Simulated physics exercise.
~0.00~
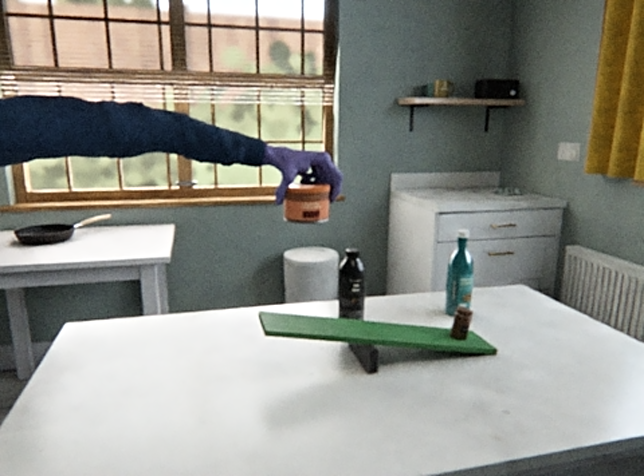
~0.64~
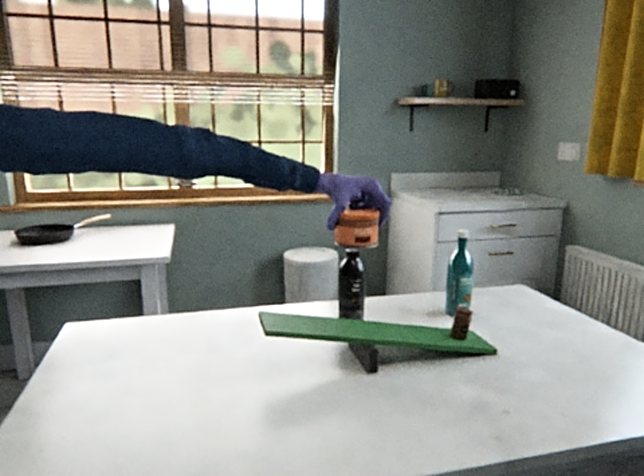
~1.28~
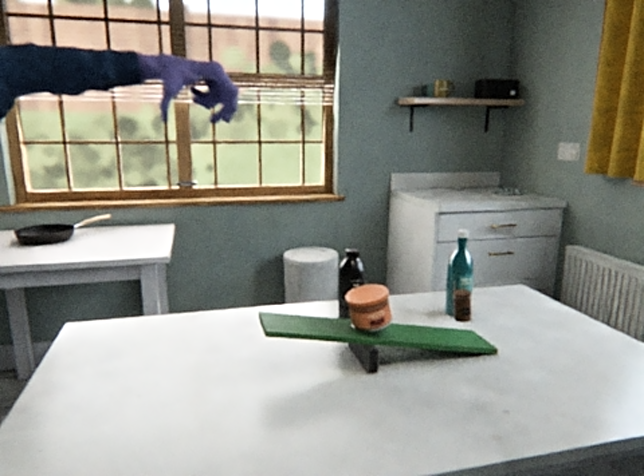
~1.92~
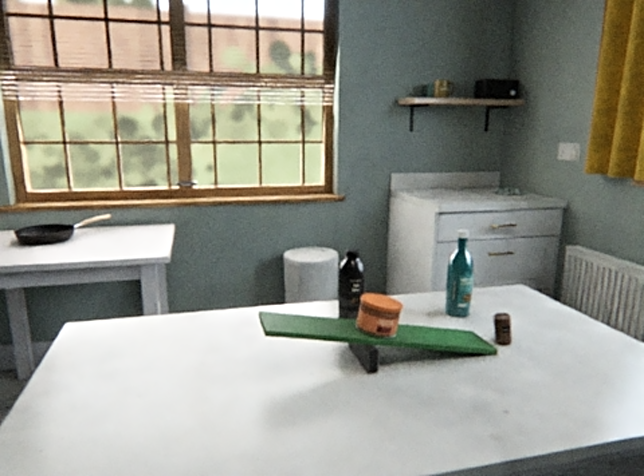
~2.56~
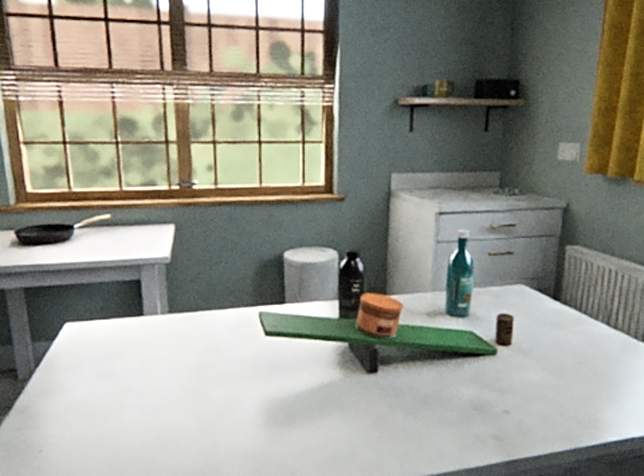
A gloved hand carried an orange tub over a tilted green plank and let it drop near the middle; the small brown shaker hopped off the low right end onto the table, while the tub stayed on the plank, still tilted the same way.
